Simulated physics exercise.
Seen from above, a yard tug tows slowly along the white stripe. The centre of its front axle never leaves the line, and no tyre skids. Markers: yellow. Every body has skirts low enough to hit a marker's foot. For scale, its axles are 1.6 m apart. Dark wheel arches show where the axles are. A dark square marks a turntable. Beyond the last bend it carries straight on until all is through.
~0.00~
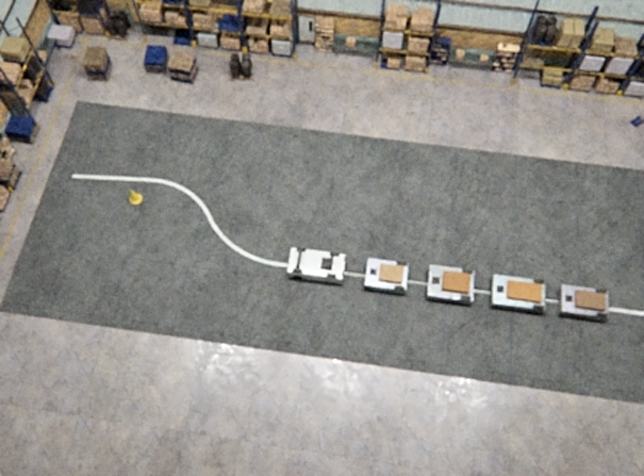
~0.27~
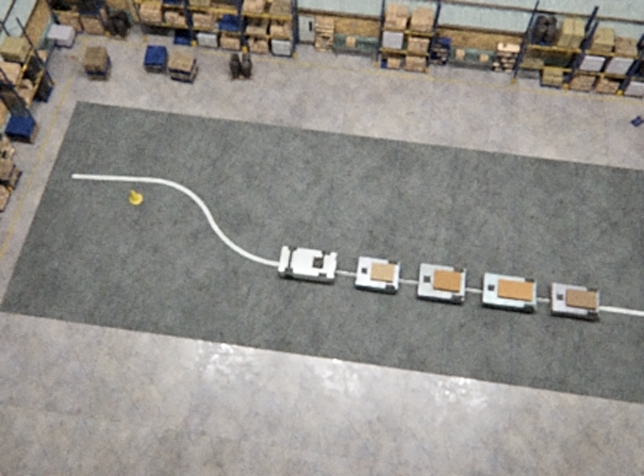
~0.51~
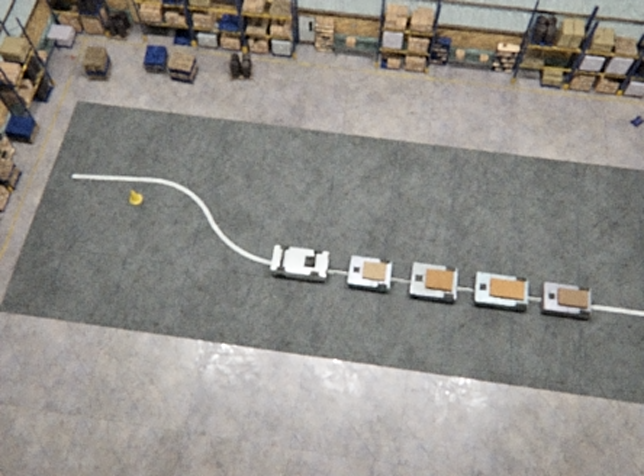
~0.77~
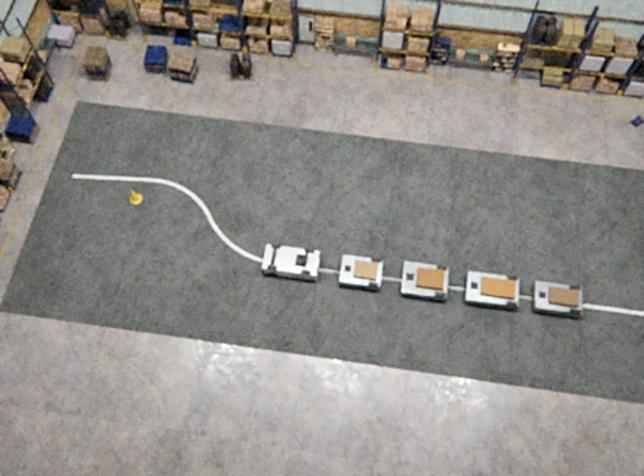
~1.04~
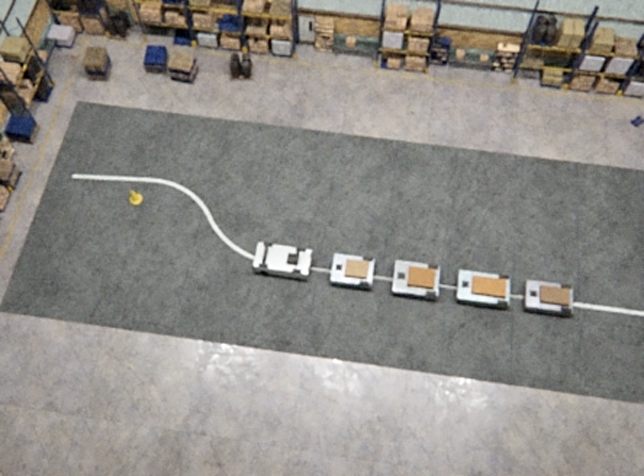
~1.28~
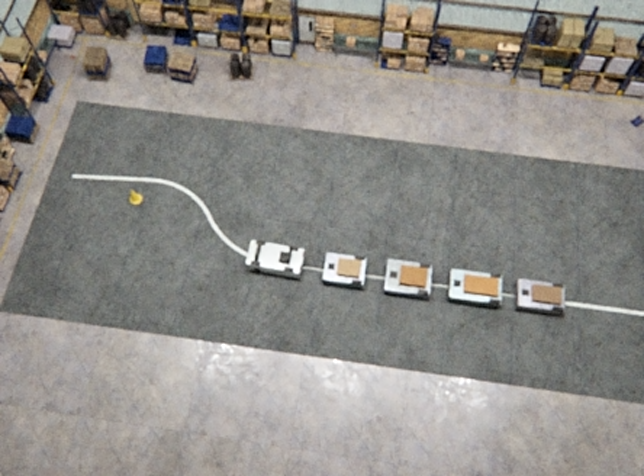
In the video, seen from above, a white tug tows four low trailers carrying brown loads slowly leftward along a white stripe on a dark floor, beginning to turn slightly at the curve, while a small yellow marker stays still.
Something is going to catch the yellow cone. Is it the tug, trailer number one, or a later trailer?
The blame goes to trailer number one.
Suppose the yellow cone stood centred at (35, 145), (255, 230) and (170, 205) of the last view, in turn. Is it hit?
First missed, second hit, third hit.
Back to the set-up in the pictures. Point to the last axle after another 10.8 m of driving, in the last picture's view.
Near (334, 264).
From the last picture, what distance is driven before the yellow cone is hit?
After some 11.0 m.
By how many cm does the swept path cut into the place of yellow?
Yellow 40.
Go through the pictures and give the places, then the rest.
Nose (293, 260); last axle (602, 303); still straight; yellow (135, 197); 4 trailers, in the first frame.
Nose (284, 259); last axle (593, 302); still straight, in the second frame.
Nose (276, 258); last axle (584, 300); still straight, in the third frame.
Nose (268, 256); last axle (575, 299); still straight, in the fourth frame.
Nose (259, 255); last axle (566, 298); turned 1°, in the fifth frame.
Nose (252, 252); last axle (558, 297); turned 3°; yellow (135, 197), in the sixth frame.
By 7.1 s, the last axle is at (376, 272) of the last picture, 5 cm off the line.
By 8.6 s, the last axle is at (330, 263) of the last picture, 15 cm off the line; the first trailer has hit yellow.
By 18.6 s, the last axle is at (45, 171) of the last picture, 15 cm off the line; 1 of 1 struck in all.
